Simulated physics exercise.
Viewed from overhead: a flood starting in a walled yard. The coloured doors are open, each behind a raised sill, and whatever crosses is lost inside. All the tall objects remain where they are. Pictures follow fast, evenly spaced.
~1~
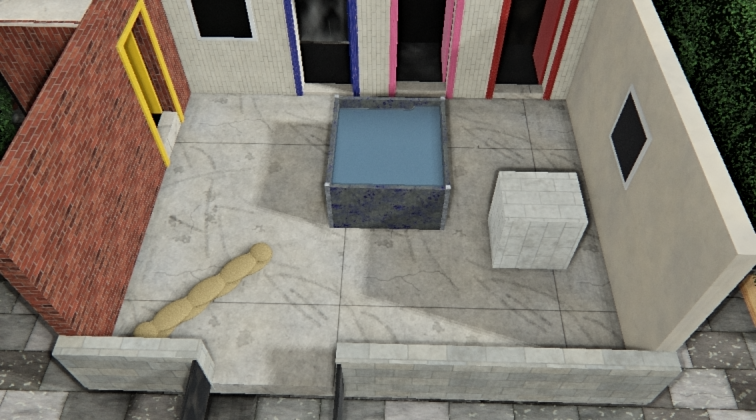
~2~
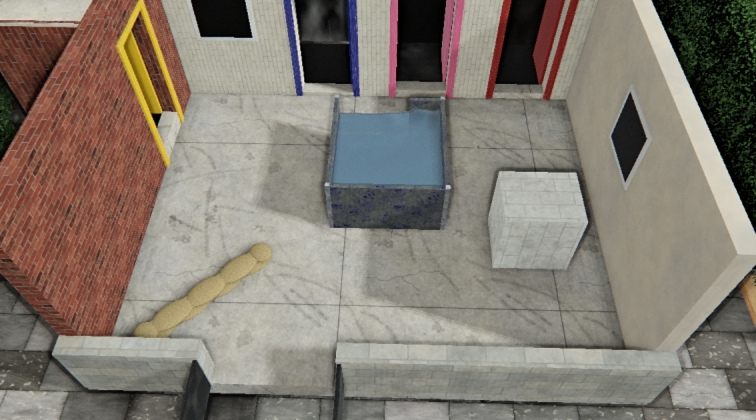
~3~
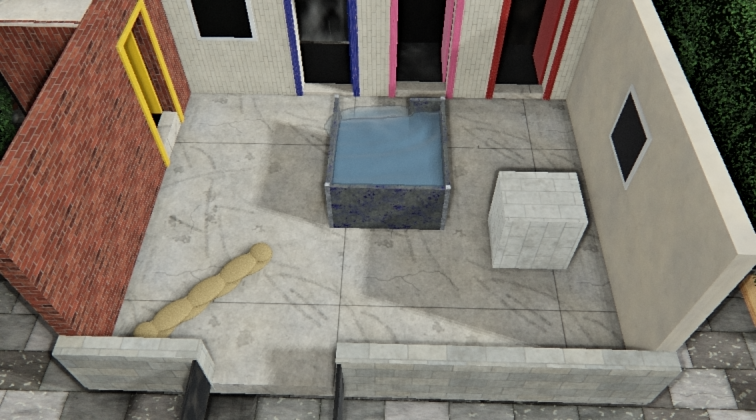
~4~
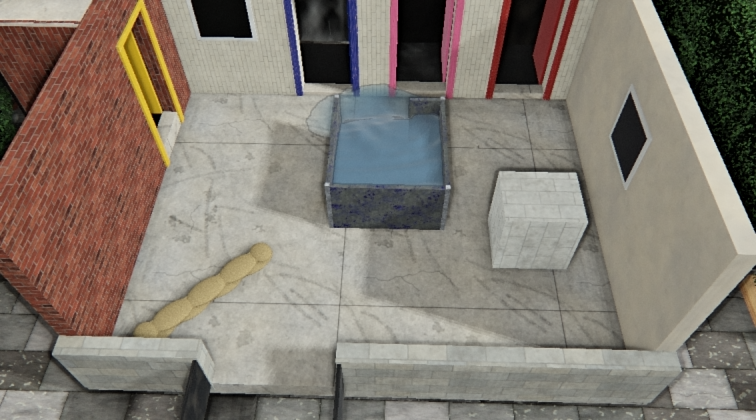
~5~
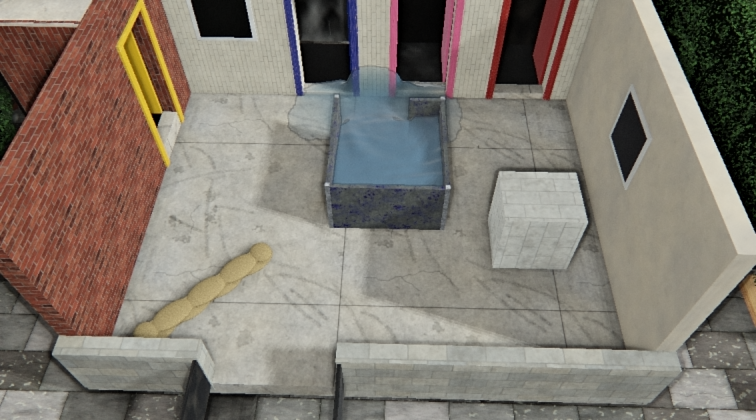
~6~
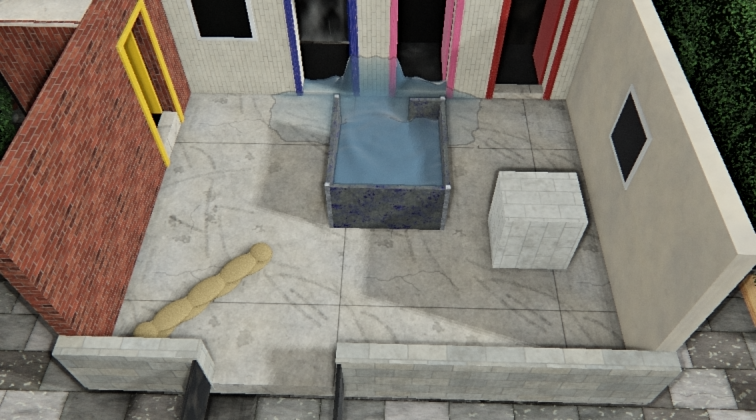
A walled yard held an open tank of still blue water, a pale block and a beige sausage-shaped roll; then water poured out the tank's far side and spread along the wall by the coloured doors.
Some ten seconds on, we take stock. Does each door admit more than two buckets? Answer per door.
The red door: It does not; the blue door: It does; the yellow door: It does not; the pink door: It does.
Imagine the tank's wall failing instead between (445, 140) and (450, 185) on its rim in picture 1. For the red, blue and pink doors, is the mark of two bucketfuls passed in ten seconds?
Result - red door: Above the limit; blue door: Below the limit; pink door: Below the limit.
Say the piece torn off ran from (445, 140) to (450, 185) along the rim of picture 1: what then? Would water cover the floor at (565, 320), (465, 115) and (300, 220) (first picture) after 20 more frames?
Submerged, submerged, unwetted.
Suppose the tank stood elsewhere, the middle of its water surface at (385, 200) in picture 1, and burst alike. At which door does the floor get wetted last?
The one you want is the yellow door.
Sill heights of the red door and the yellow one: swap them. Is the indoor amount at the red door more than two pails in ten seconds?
My reading: Red door takes less.
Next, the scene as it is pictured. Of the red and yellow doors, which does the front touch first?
I'd say it's the door marked red.
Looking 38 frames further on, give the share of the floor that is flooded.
My estimate is near 80 per cent.
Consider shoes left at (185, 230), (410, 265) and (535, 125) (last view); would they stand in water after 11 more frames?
Result, in that order: Not wetted / not wetted / wetted.
A moment on, water covers 15 % of the floor; the red door wet at the sill, nothing in, the blue door far over two buckets in, the yellow door not reached, the pink door over two buckets in.
Next, water covers 30 % of the floor; the red door wet at the sill, nothing in, the blue door far over two buckets in, the yellow door wet at the sill, nothing in, the pink door far over two buckets in.
Then, water covers 50 % of the floor; the red door wet at the sill, nothing in, the blue door far over two buckets in, the yellow door wet at the sill, nothing in, the pink door far over two buckets in.
Later, water covers 80 % of the floor; the red door wet at the sill, nothing in, the blue door far over two buckets in, the yellow door wet at the sill, nothing in, the pink door far over two buckets in.
In the end, water covers 95 % of the floor; the red door wet at the sill, nothing in, the blue door far over two buckets in, the yellow door wet at the sill, nothing in, the pink door far over two buckets in.
